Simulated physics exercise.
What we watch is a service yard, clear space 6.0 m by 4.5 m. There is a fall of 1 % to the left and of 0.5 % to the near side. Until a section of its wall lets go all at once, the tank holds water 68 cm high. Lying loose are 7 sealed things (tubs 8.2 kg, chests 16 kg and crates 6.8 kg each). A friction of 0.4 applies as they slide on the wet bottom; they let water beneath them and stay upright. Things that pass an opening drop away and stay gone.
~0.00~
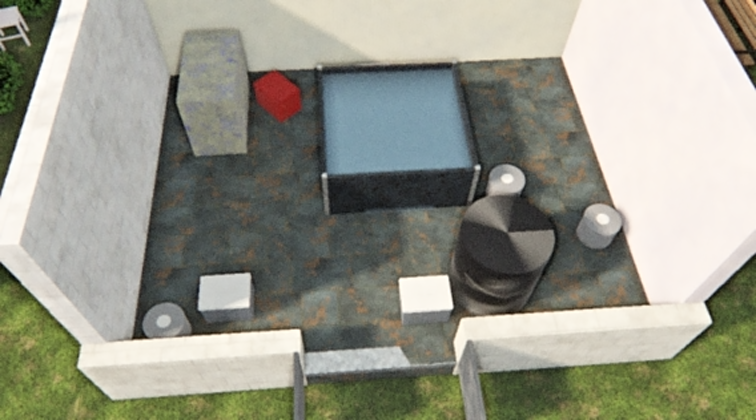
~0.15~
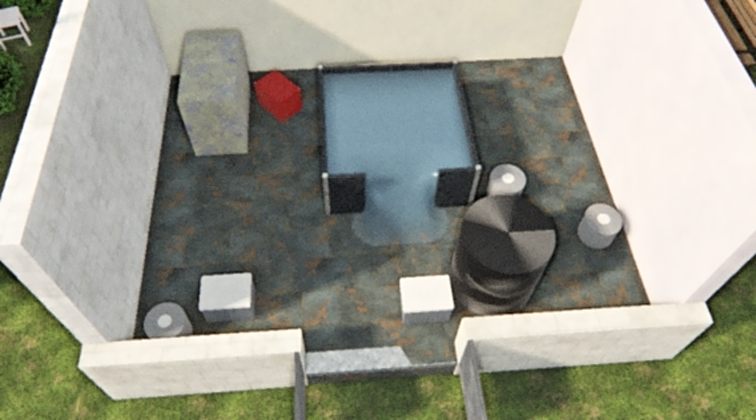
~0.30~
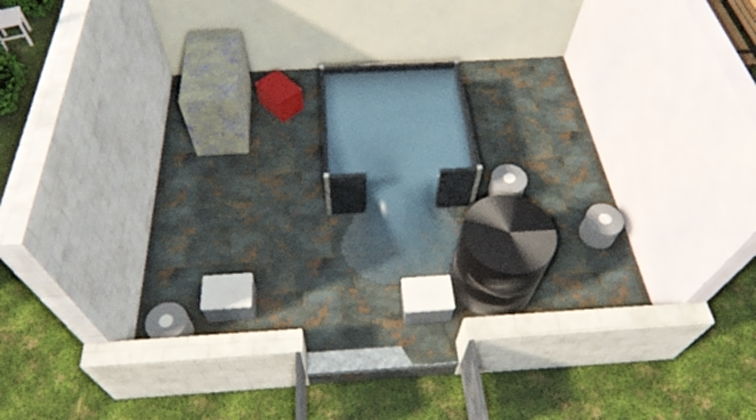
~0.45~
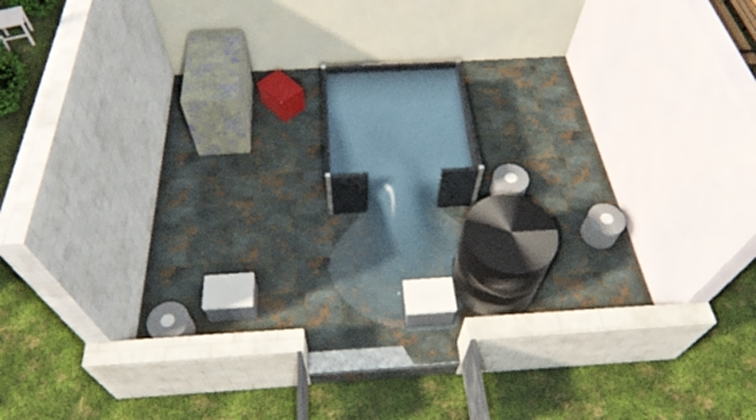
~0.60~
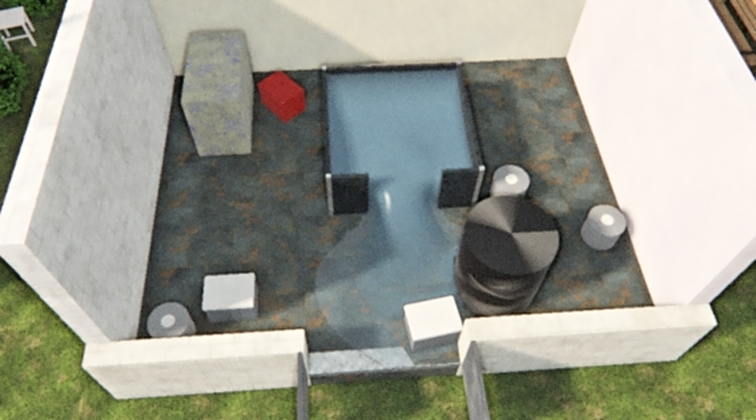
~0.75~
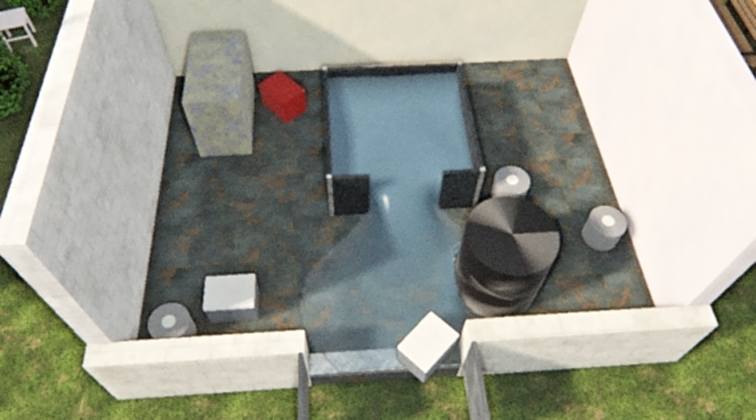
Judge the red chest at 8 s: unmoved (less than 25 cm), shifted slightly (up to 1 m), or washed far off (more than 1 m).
It keeps near its spot.
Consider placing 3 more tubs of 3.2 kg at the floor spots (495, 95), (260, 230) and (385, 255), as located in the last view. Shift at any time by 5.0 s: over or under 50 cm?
Taking them in order: Not far enough, not far enough and far enough.
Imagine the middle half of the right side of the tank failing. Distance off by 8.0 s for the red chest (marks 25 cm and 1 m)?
So, for the red chest: It is carried a long way.
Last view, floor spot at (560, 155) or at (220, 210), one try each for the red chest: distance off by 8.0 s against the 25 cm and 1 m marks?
Results, in order: Essentially stationary, then essentially stationary.
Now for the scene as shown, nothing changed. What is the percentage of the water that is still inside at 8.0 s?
Roughly 42 percent.
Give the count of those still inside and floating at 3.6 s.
At that time the total is 1.
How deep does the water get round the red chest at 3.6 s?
The depth there is around 0 cm.
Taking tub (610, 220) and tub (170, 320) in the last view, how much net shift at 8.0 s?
40 cm and 140 cm, respectively.
After 1.6 s the red chest is near (282, 87), 0.0 m from its start, aground; 1 of 7 are out; 0 afloat.
After 3.6 s the red chest is near (282, 87), 0.0 m from its start, aground; 1 of 7 are out; 1 afloat.
After 5.6 s the red chest is near (282, 87), 0.0 m from its start, aground; 1 of 7 are out; 0 afloat.
After 8.0 s the red chest is near (282, 87), 0.0 m from its start, aground; 1 of 7 are out; 0 afloat.
